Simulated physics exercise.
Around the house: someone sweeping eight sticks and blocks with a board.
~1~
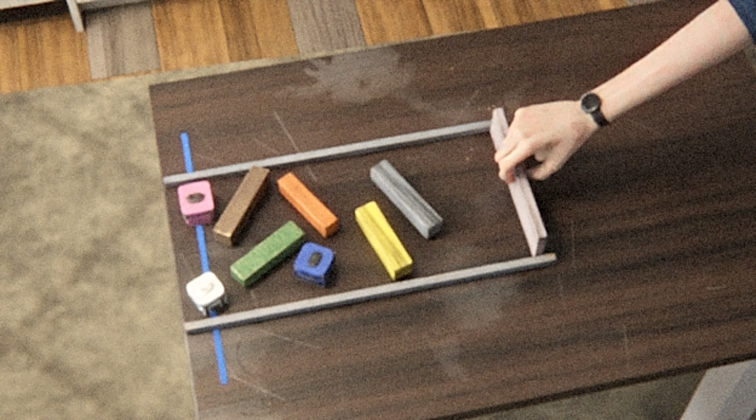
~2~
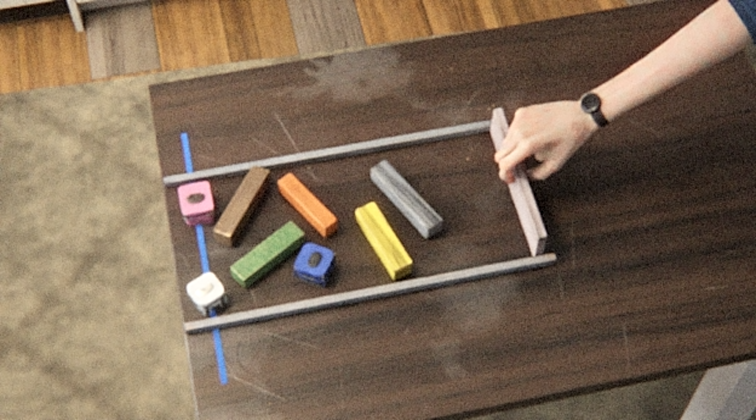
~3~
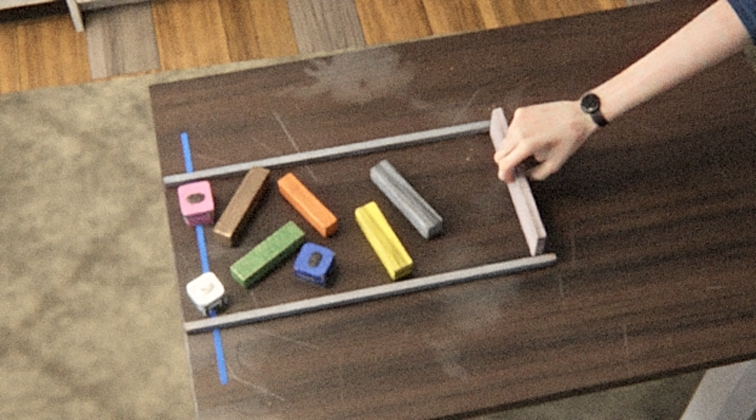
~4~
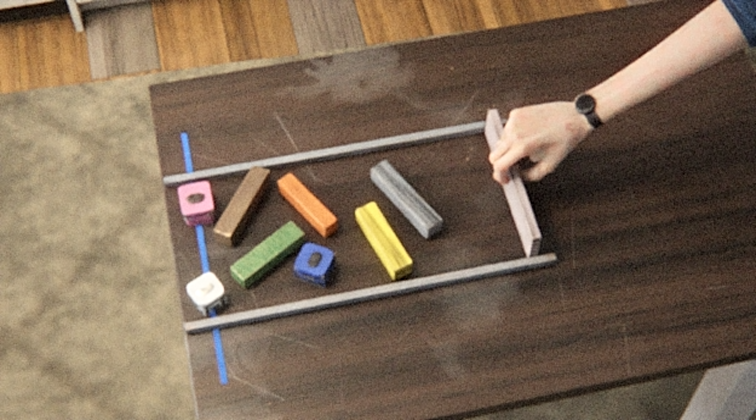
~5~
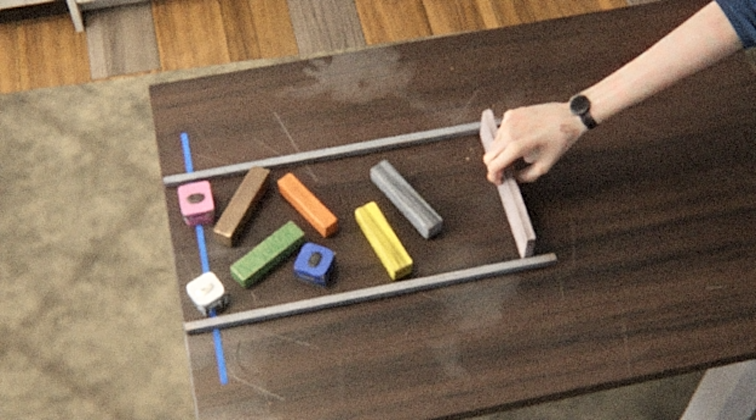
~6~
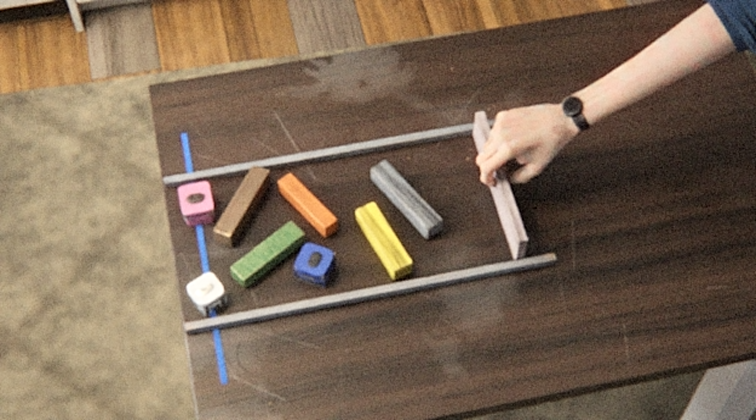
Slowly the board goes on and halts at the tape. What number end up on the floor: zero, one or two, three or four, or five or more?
The number that fall off is five or more.
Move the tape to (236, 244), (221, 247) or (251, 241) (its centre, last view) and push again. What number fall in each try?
Down on the floor: 4, 5 and 2.
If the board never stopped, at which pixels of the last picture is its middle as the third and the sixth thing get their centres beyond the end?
Its middle is around (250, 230) and later (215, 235).
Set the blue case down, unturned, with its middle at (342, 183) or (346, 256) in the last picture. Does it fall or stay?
In that order, it is lost; tumbles off.
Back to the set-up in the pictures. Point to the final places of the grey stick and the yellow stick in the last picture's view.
About (191, 238), and the other about (176, 279).
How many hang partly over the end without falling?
That would be 1.
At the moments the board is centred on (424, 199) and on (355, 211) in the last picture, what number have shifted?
By then 1, and 5.
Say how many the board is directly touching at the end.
1 of them.
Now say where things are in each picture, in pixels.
In the first picture, white case (207, 294); pink case (197, 204); brown bar (243, 205); board (517, 181); tape (203, 250).
In the second picture, pink case (197, 204); blue case (315, 265).
In the third picture, brown bar (243, 205); yellow stick (384, 241).
In the fourth picture, white case (207, 294); grey stick (406, 199).
In the fifth picture, pink case (197, 204); green bar (268, 254).
In the sixth picture, white case (207, 294); pink case (197, 204); brown bar (243, 205); board (499, 185); tape (203, 250).
Early on, none off yet; white case at rest near (207, 294); pink case at rest near (197, 204); brown bar at rest near (243, 205).
Finally, the number that fall off is five or more; lost, orange stick, blue case, green bar, brown bar, pink case and white case.
